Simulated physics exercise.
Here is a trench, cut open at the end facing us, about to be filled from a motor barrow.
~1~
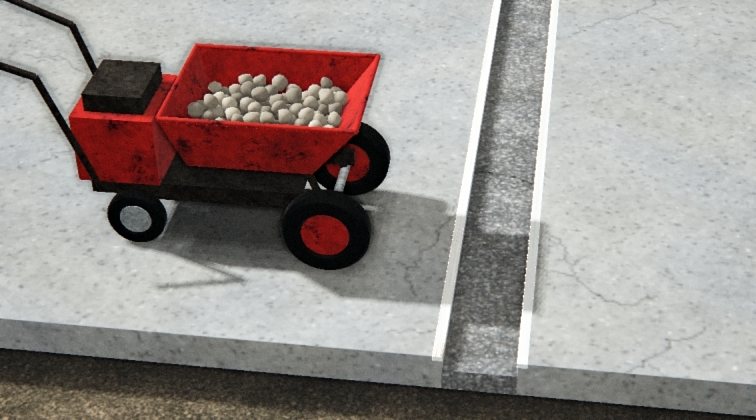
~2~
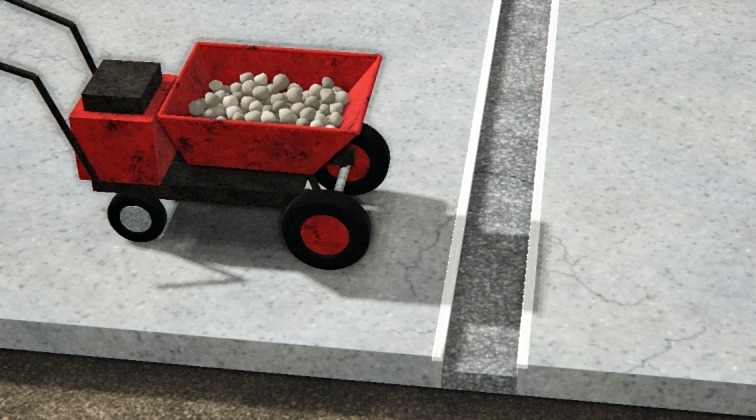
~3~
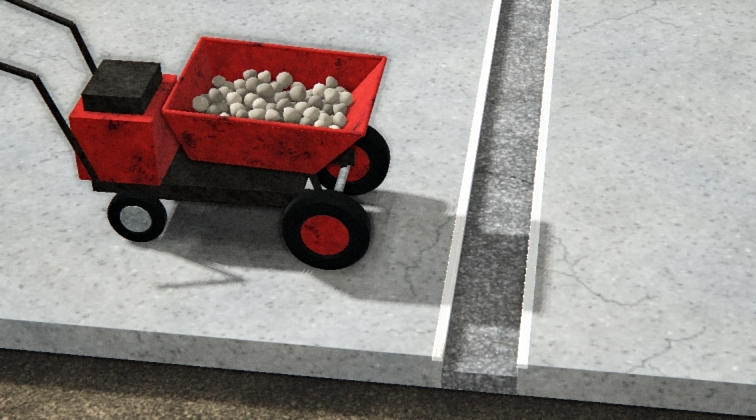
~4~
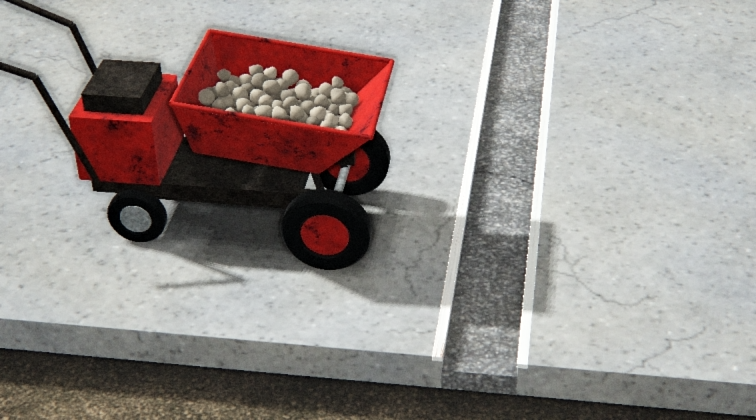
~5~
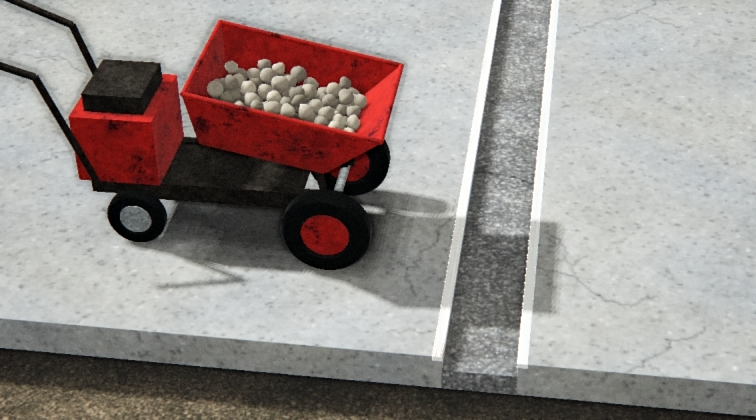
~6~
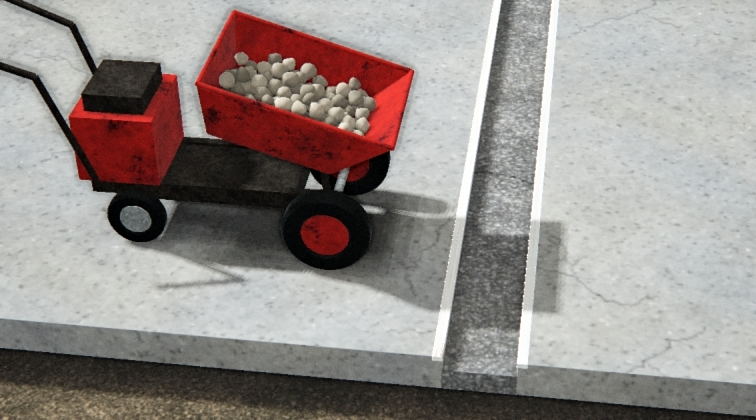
In this clip, a red motor barrow loaded with rounded, pale stones stands on a grey slab to the left of a narrow trench, and its skip gradually tilts toward the right while the wheels stay still.
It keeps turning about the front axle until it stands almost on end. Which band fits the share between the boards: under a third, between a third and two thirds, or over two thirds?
The trench ends with more than two thirds of it.
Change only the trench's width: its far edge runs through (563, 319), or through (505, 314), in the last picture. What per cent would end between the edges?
About 90 and 60 per cent.
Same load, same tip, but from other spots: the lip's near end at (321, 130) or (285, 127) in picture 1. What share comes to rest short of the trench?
First some 30, then 60 per cent.
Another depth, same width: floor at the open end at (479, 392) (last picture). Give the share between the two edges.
Some 90 per cent.
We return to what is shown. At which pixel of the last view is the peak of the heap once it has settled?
Close to (491, 237).
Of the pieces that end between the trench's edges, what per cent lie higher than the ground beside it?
Near 45 %.
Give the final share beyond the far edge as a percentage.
Roughly 20 in a hundred.
Soon after the last picture, skip tipped steeply; all in the skip.
A little later, skip tipped right over; most in the skip; about a quarter in or heaped over the trench; a stray few falling.
Later still, skip tipped right over; a small part in the skip; a stray few short of the trench; most in or heaped over the trench; about a quarter beyond it.
At rest, skip tipped right over; a small part short of the trench; most in or heaped over the trench; about a quarter beyond it.
